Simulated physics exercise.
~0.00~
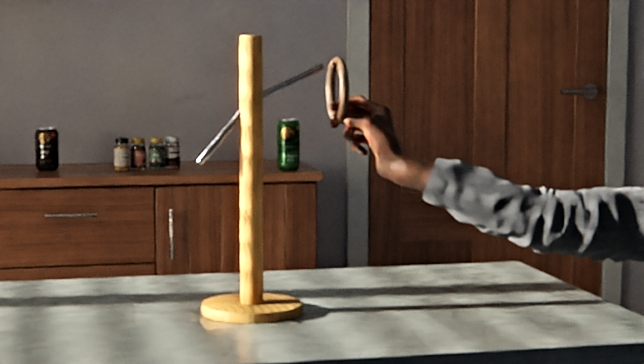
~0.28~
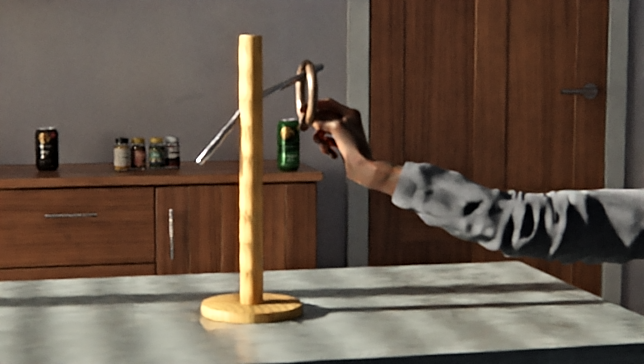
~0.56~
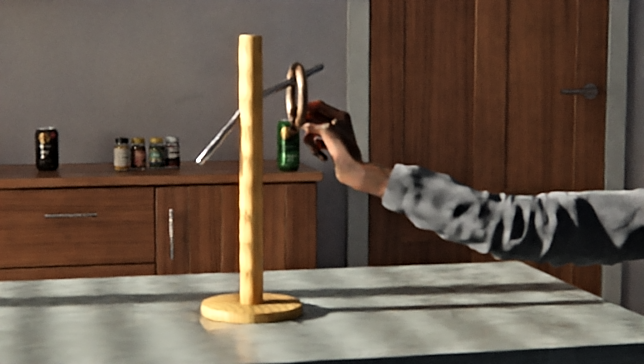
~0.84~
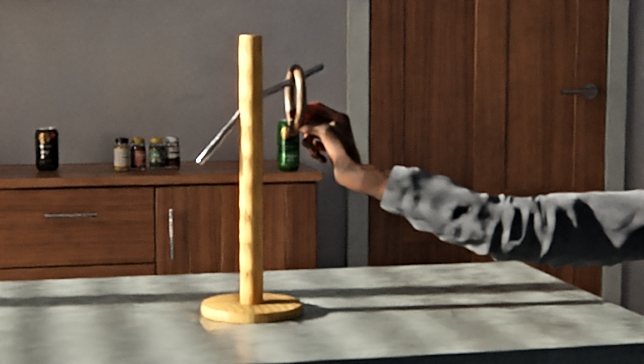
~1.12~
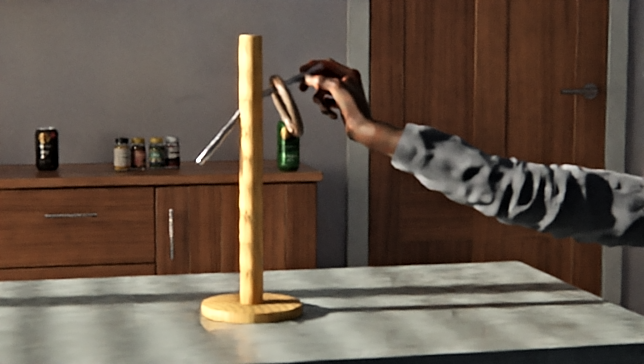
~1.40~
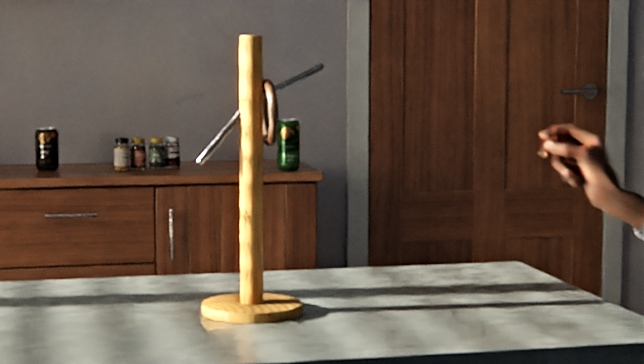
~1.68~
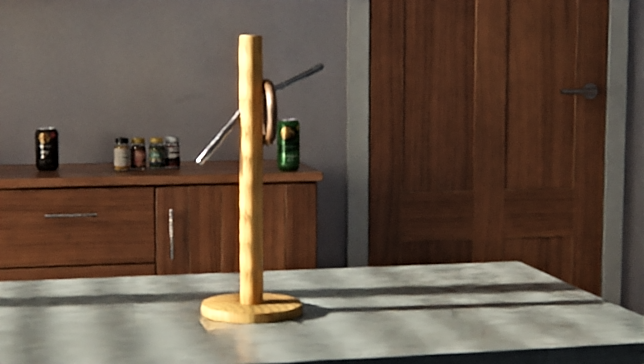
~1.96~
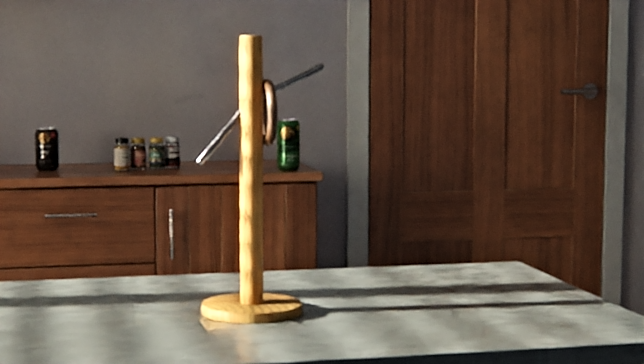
A brown ring of tape, held upright between the fingers of a hand reaching in from the right, moves left toward a wooden peg stand on a grey table. A thin metallic rod slants across the upright post, with cans and small jars on the cabinet behind. The hand brings the ring over the rod's raised end and pauses close to the post. The ring then tilts as the fingers slide it farther left and begin to let go. The hand withdraws to the right and leaves view, while the ring stays hanging on the rod beside the post, still and upright.
